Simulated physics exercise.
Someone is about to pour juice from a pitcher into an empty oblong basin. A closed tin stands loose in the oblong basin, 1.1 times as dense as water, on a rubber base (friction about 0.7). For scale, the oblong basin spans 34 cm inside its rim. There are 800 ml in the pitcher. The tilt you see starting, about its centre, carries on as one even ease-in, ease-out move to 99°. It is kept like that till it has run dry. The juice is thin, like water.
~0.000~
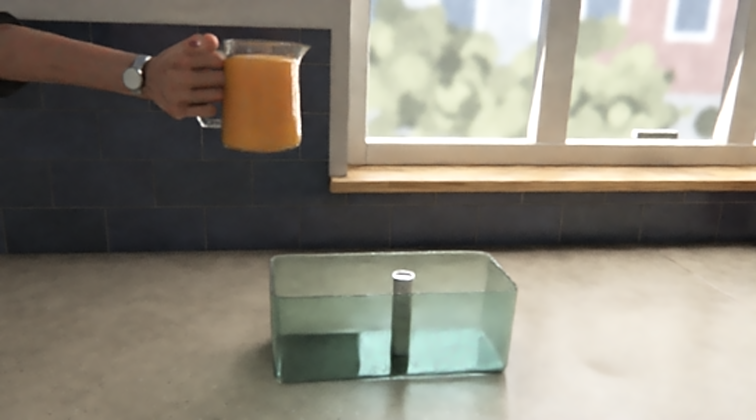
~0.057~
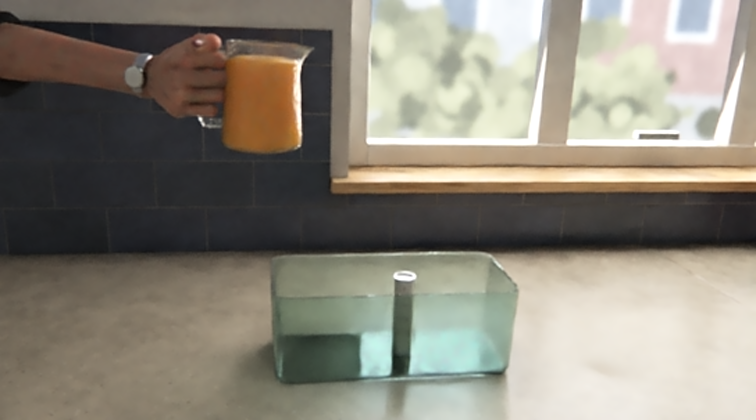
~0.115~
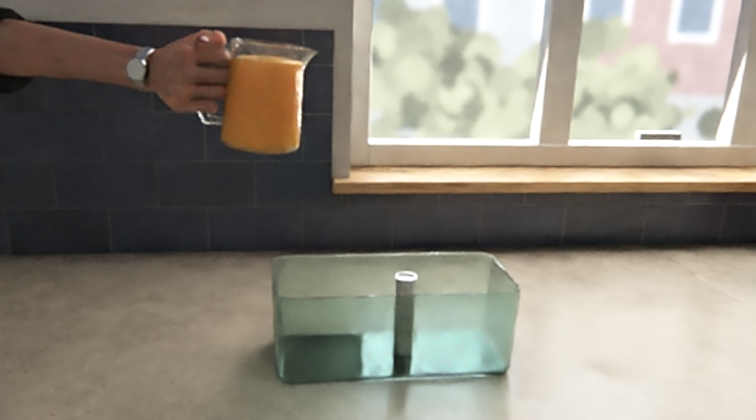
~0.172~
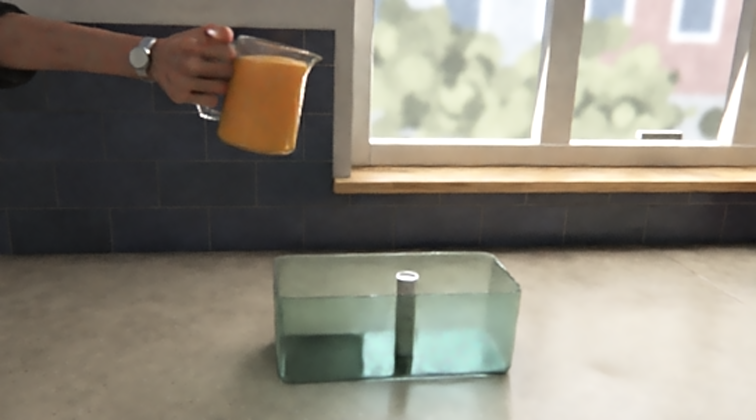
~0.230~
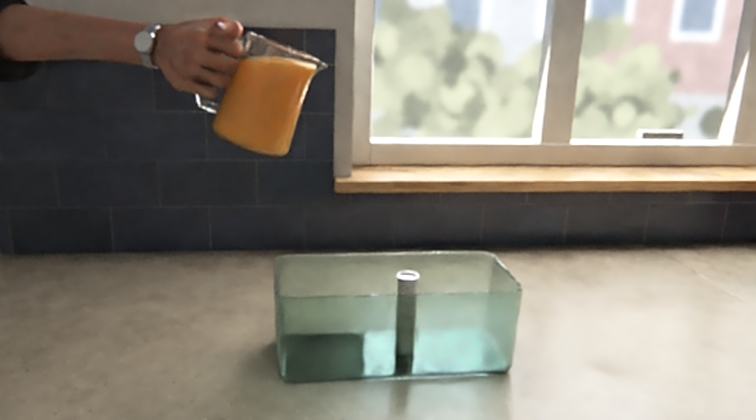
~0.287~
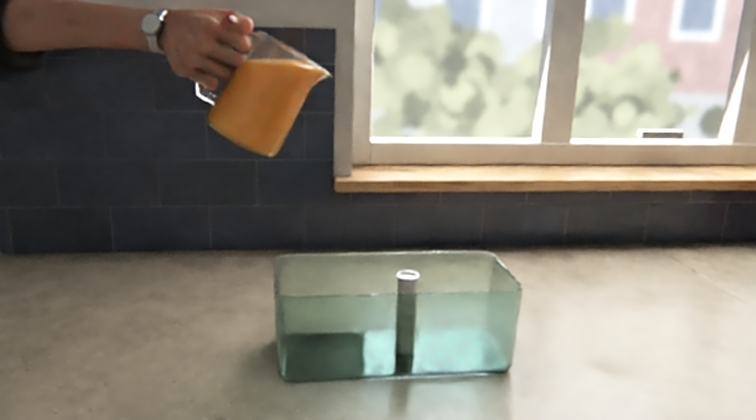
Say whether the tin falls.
The tin falls.
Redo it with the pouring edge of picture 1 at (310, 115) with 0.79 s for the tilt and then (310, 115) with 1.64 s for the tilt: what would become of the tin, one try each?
First it keeps standing; then it remains upright.
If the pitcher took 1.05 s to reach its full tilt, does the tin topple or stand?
Then it goes over.
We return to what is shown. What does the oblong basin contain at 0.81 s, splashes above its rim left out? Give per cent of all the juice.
Some 32 per cent.
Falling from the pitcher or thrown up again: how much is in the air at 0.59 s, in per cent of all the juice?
About 22 per cent.
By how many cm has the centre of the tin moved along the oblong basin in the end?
Some 9.0 cm.
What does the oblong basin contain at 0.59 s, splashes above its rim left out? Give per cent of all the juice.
About 2 per cent.
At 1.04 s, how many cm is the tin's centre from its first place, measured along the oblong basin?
Some 9 cm.
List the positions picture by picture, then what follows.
In the first frame, it leans 0°; its right rim is at (311, 45); the juice meets the walls at (226, 57) and (296, 59); the oblong basin's rim runs from (271, 276) to (502, 271); the tin's top is at (403, 279).
In the second frame, it leans 1°; its right rim is at (313, 47); the juice meets the walls at (228, 58) and (298, 61).
In the third frame, it leans 5°; its right rim is at (318, 51); the juice meets the walls at (231, 58) and (302, 62).
In the fourth frame, it leans 11°; its right rim is at (323, 57); the juice meets the walls at (235, 60) and (307, 63).
In the fifth frame, it leans 19°; its right rim is at (328, 65); the juice meets the walls at (232, 77) and (316, 64).
In the sixth frame, it leans 29°; its right rim is at (332, 76); the juice meets the walls at (226, 85) and (326, 69).
After 0.59 s the tilt is 84° and 76 per cent is still to pour; the tin stands where it began.
After 0.81 s the tilt is 99° and 34 per cent is still to pour; the tin leans 5°.
After 1.04 s the tilt is 99° and 13 per cent is still to pour; the tin lies on its side.
After 1.29 s the tilt is 99° and 5 per cent is still to pour; the tin lies on its side.
In the end the tin lies on its side.
